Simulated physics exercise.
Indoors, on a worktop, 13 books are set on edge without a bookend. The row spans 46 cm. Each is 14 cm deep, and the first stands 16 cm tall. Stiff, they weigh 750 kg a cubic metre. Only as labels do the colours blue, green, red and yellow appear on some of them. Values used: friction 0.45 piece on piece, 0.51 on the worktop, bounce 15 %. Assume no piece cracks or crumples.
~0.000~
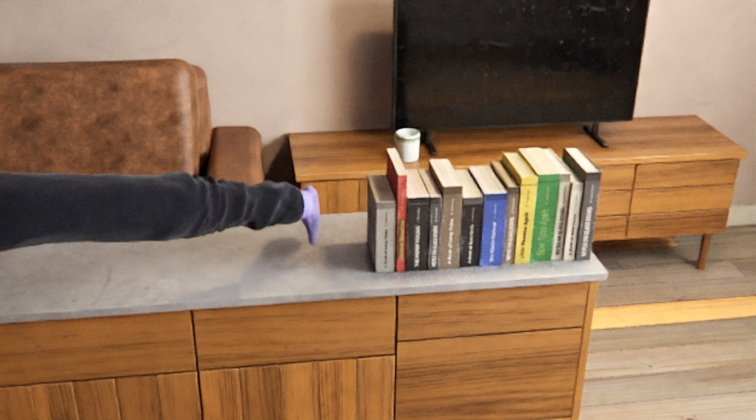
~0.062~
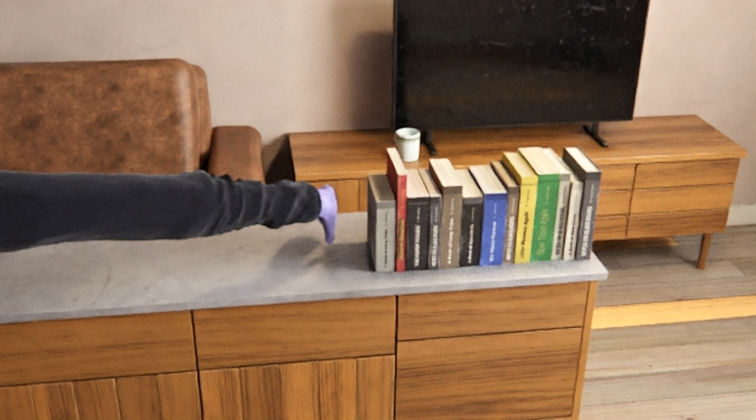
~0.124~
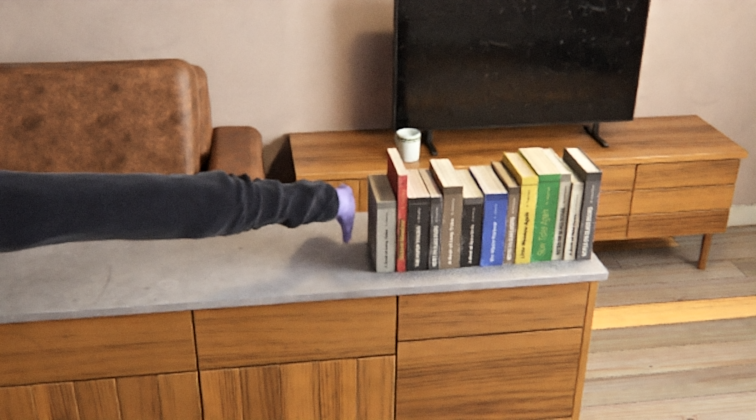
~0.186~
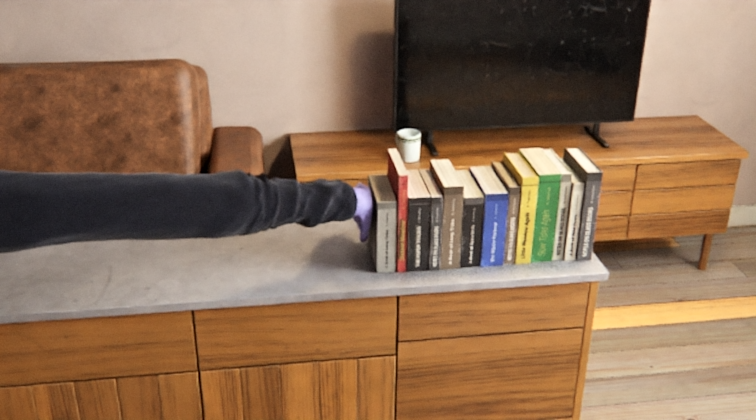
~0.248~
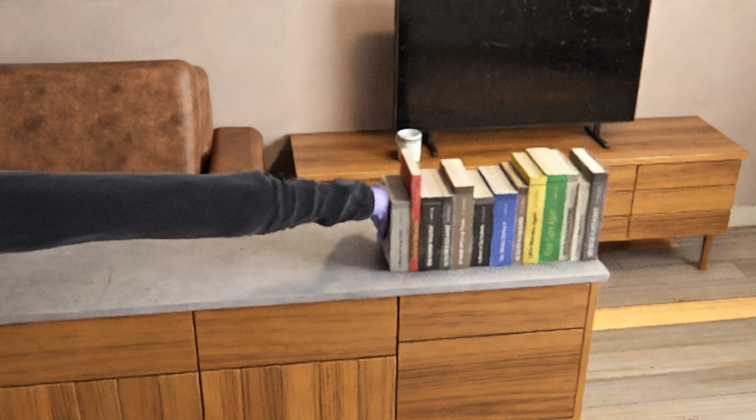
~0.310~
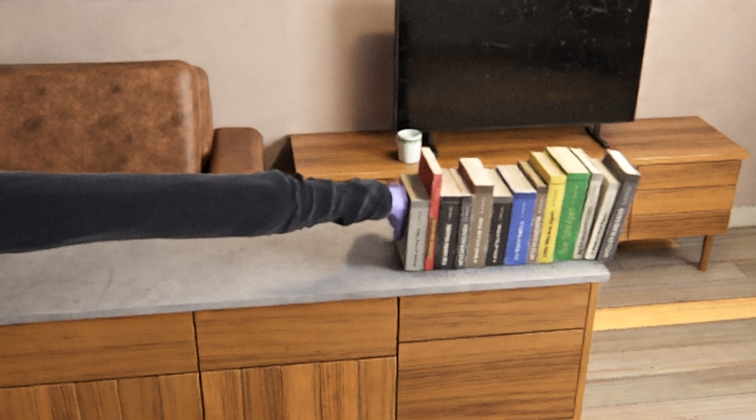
The clip opens on a row of upright books on a grey-topped wooden cabinet, with a dark-sleeved arm and purple-gloved hand at left. The hand moves right until it meets the nearest grey book, then pushes, shifting the books right and leaving them leaning slightly, the far-right one most.
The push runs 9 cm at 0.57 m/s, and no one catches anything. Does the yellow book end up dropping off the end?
Yes.
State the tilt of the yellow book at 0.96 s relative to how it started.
Roughly 160°.
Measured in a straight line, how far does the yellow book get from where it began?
About 85 cm.
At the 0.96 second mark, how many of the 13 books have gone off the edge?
The number reaches 5 by then.
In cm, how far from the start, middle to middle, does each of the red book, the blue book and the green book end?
I'd estimate red at 10 cm, blue at 20 cm and green at 90 cm.
After 0.52 s, 2 of the 13 books off the edge; yellow book leaning 27°; green book leaning 35°.
After 0.96 s, 5 of the 13 books off the edge; yellow book upside down; green book upside down.
By the end (1.5 s), 6 of the 13 books off the edge; yellow book on its side; green book on its side; blue book on its side.
